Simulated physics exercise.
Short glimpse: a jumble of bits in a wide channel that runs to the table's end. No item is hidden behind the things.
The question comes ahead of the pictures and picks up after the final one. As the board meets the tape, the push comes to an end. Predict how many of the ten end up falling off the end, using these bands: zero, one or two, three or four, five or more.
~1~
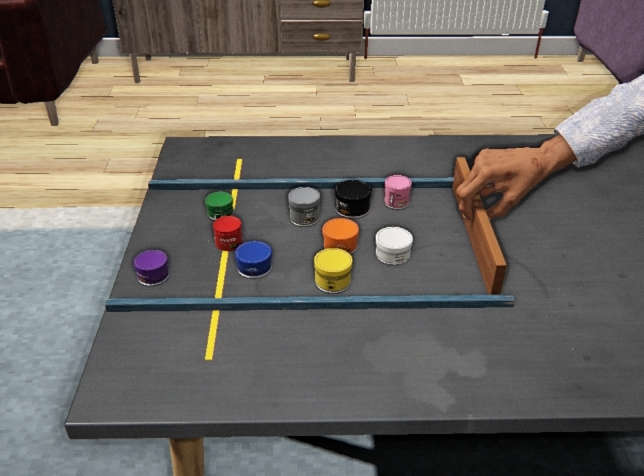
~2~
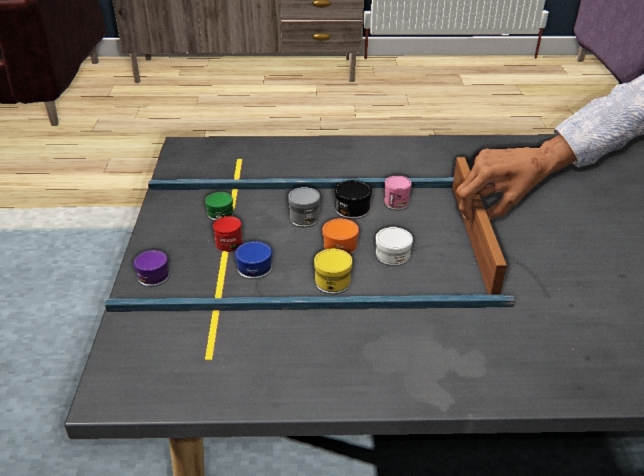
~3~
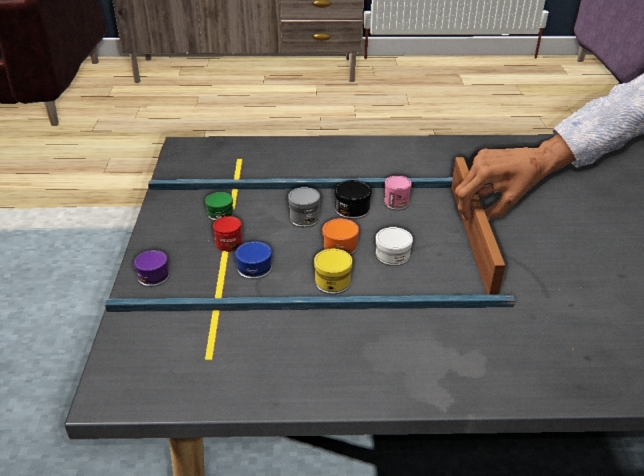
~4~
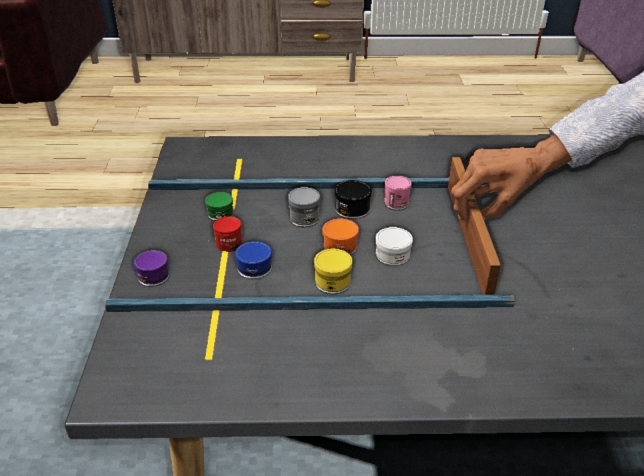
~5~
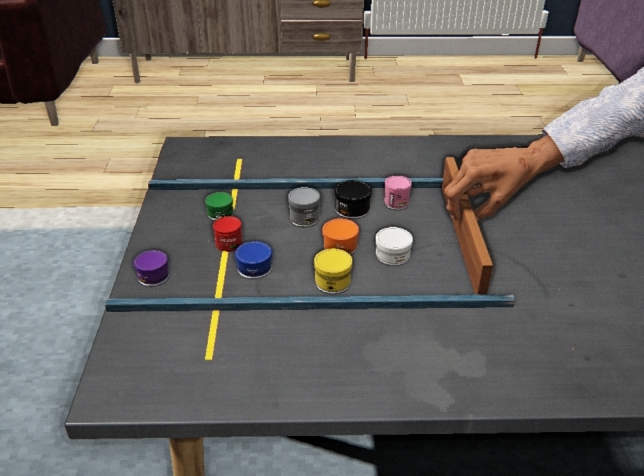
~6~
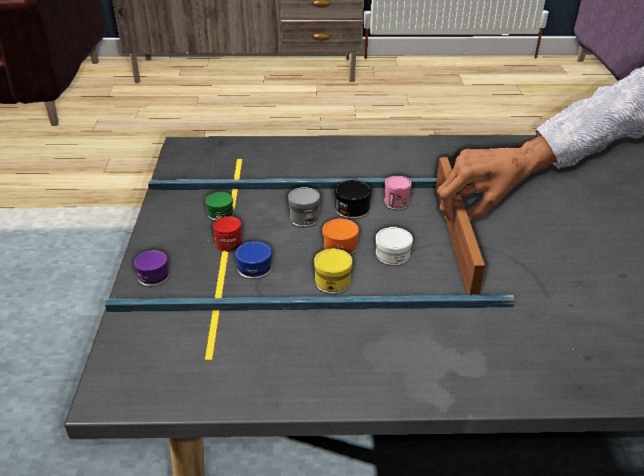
The count that falls off the end is zero.
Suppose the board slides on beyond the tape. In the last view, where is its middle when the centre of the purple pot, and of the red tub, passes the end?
First near (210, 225), second near (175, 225).
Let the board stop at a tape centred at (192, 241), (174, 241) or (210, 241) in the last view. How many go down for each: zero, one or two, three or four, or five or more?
Spot one gives either one or two, spot two 1 or 2, spot three none.
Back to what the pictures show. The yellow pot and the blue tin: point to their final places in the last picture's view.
Yellow pot at about (201, 275), blue tin at about (172, 266).
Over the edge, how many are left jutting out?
I'd say 0 of them.
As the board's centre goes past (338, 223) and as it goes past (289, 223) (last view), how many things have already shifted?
Moved so far: 6, then 7.
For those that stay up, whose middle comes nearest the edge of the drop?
The purple pot.
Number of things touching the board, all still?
That would be 5 of them.
Early on, none off yet; purple pot at rest near (152, 269); green tin at rest near (220, 207); red tub at rest near (228, 234).
Finally, the number that fall off is zero.
